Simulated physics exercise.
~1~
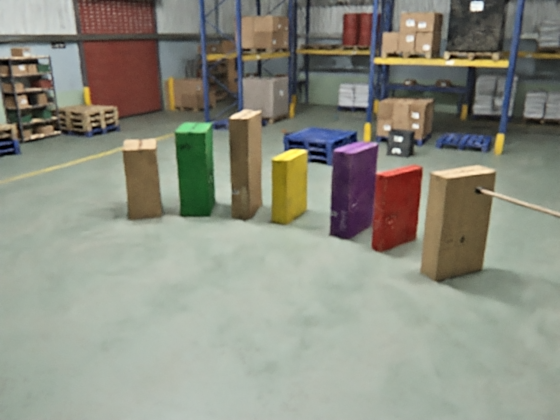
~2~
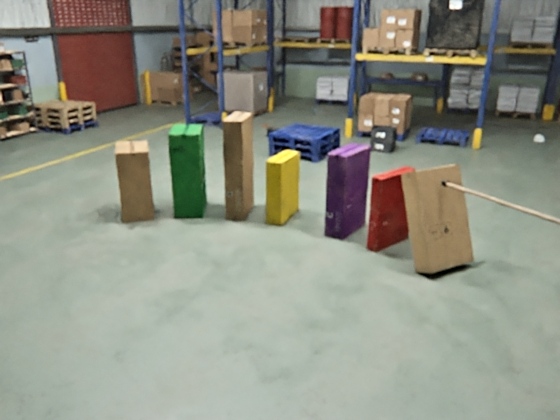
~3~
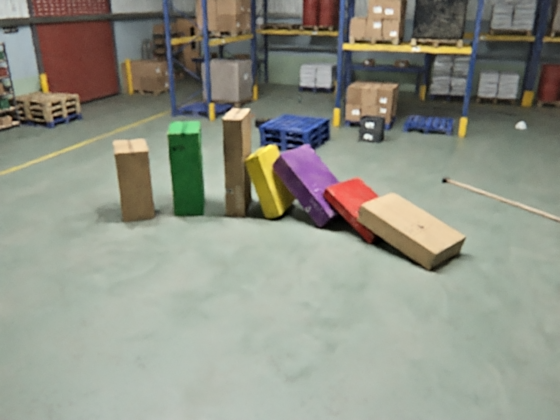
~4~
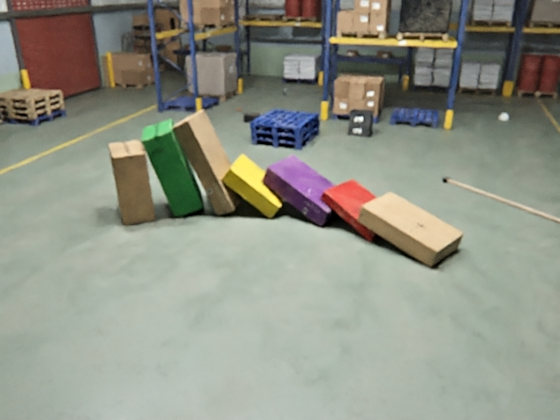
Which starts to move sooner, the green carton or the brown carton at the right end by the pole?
The brown carton at the right end moves first, tipping left at the pole's push. The green carton only starts to lean later, after the yellow, purple and red ones have tipped.
